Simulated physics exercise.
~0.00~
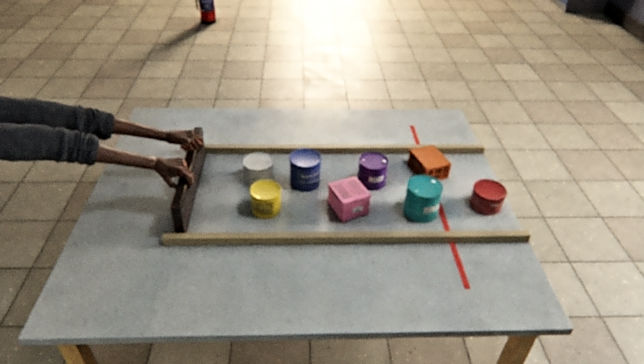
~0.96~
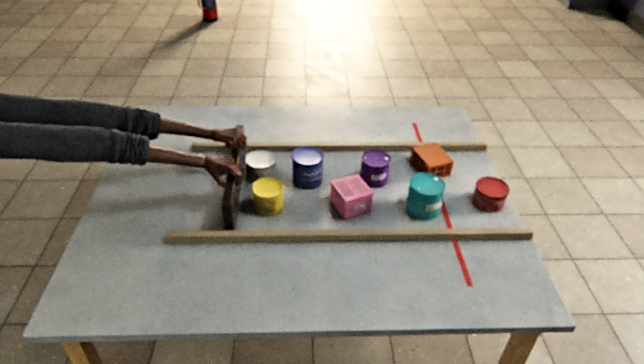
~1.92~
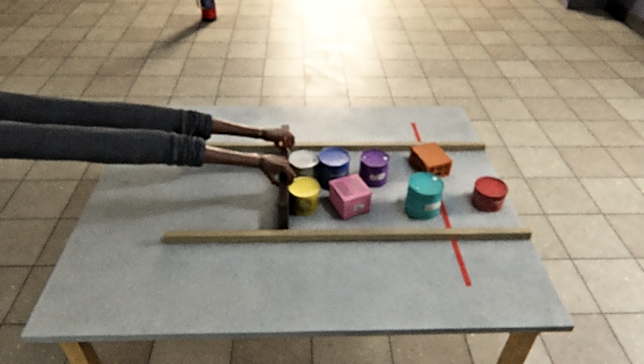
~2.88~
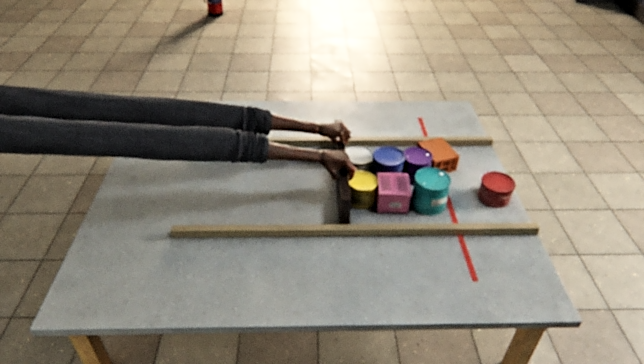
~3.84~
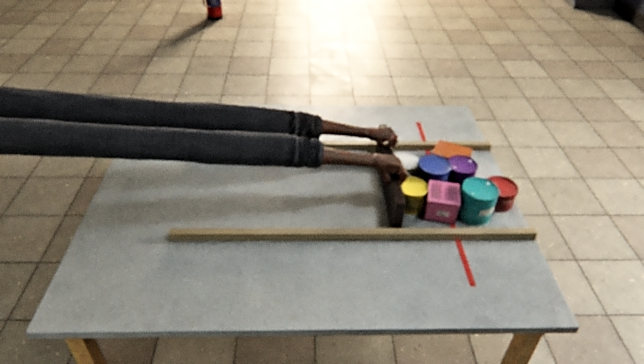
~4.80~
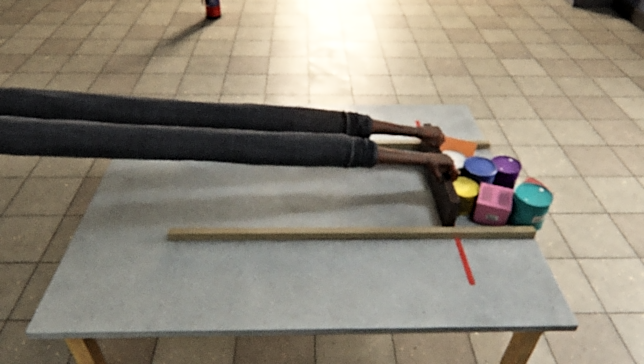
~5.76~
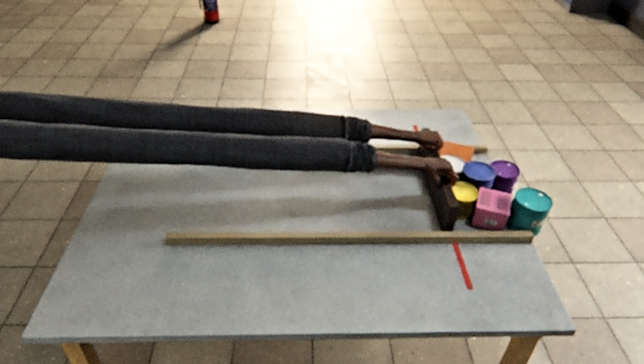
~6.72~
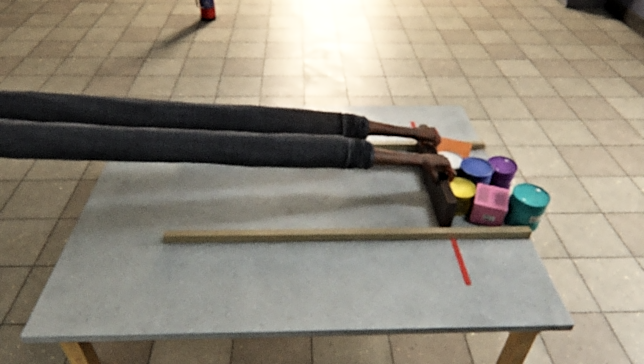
On a grey table, two hands pushing a dark plank right, bunching colourful pails and boxes at the edge, the red pail falling off.
